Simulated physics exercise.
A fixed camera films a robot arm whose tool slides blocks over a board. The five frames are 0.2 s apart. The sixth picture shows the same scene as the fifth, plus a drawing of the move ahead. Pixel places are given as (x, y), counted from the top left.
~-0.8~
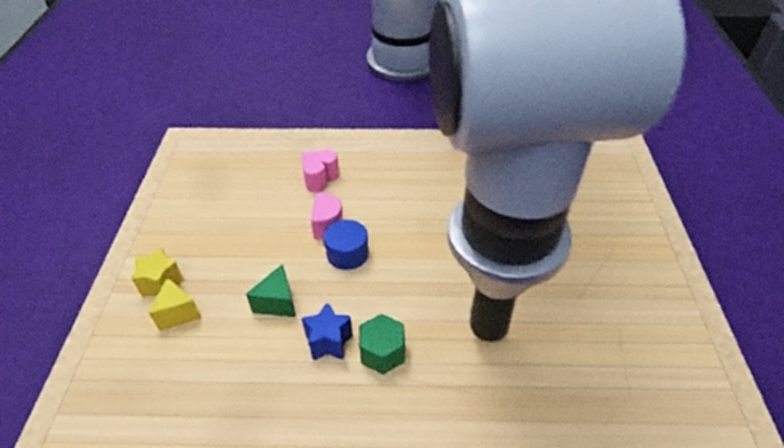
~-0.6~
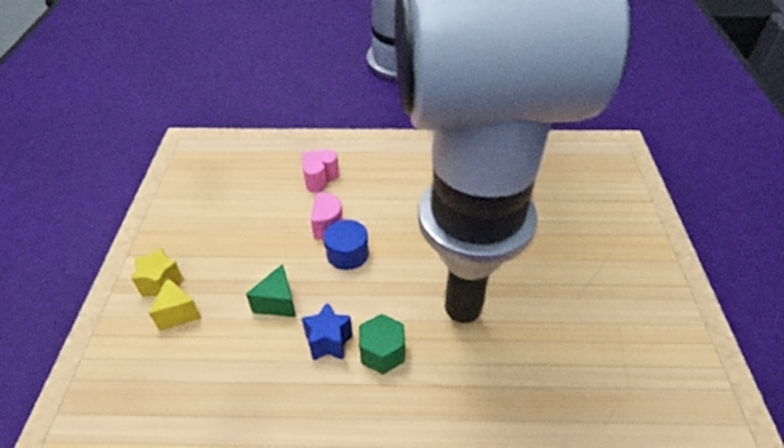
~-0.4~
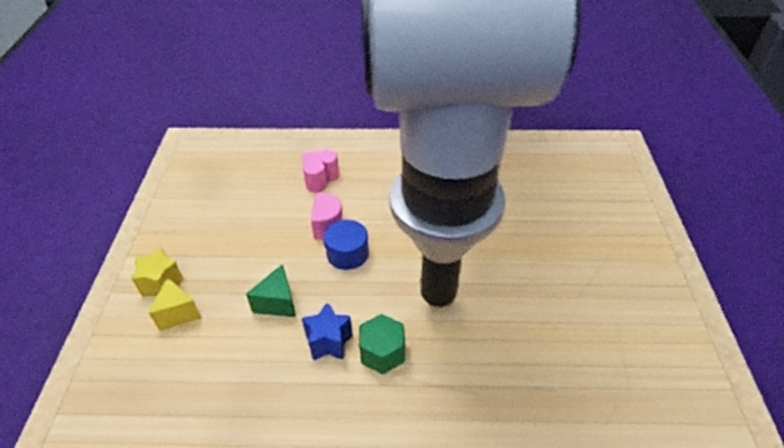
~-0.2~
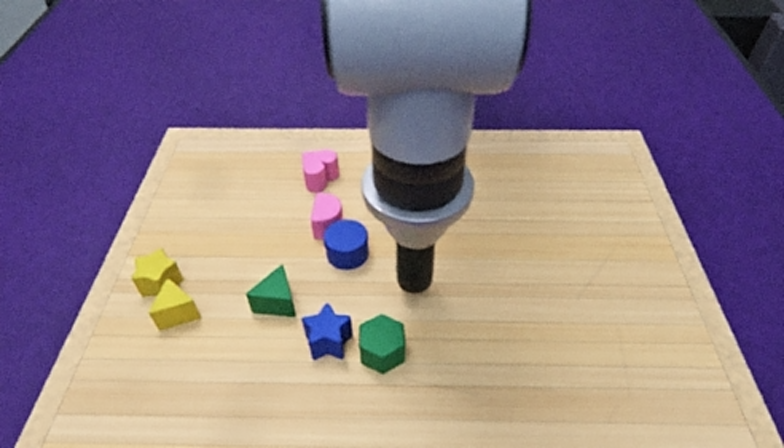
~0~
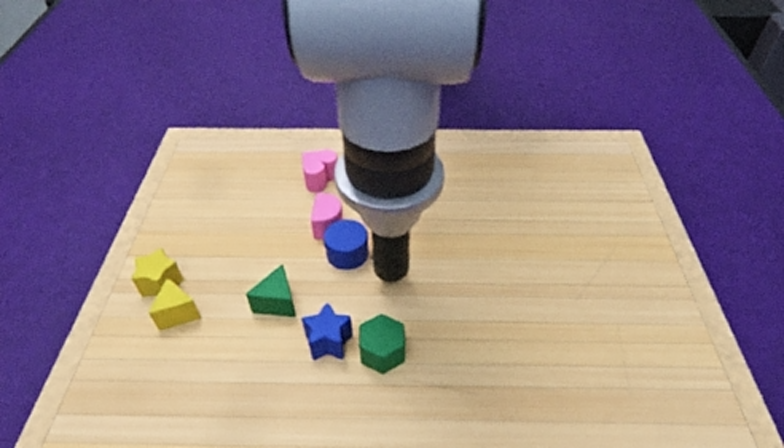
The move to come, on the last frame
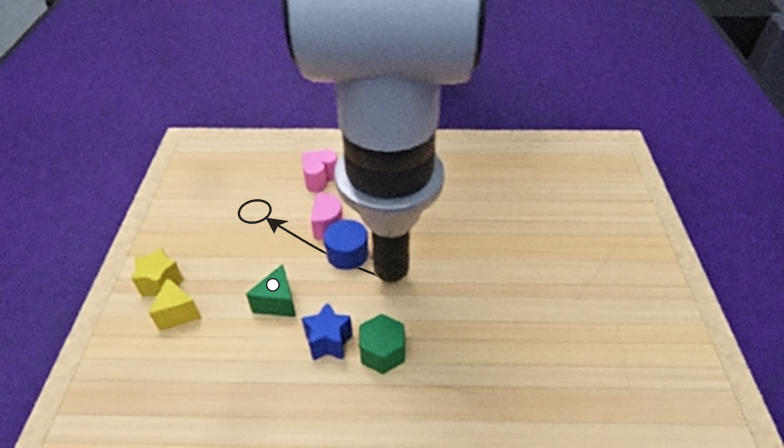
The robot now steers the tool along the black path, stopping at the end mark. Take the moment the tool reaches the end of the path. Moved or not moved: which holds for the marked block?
That block stands still.
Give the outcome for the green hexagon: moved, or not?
It keeps its position.
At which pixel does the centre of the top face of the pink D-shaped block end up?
It should be at about (305, 176).
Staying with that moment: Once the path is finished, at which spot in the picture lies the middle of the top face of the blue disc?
My estimate: (254, 168).
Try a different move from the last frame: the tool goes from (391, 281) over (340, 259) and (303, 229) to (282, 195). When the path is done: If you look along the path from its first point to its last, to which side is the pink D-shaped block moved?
My prediction: Rightwards.
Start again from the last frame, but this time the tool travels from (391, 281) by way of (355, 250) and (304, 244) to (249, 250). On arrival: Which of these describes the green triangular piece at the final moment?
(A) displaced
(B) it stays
B: It stays.
The line goes from (391, 281) over (339, 260) and (294, 235) to (255, 211); the dot is on the green triangular piece.
What follows on the original path. One third of the way, tool (336, 247); pink D-shaped block (314, 190), turned 35° clockwise; blue disc (314, 217).
Two thirds of the way, tool (291, 222); pink heart (320, 156); pink D-shaped block (305, 176); blue disc (274, 193).
At the end, tool (251, 199); green triangular piece unmoved; pink heart (320, 156); pink D-shaped block (305, 176), turned 130° clockwise; blue disc (254, 168); green hexagon unmoved.
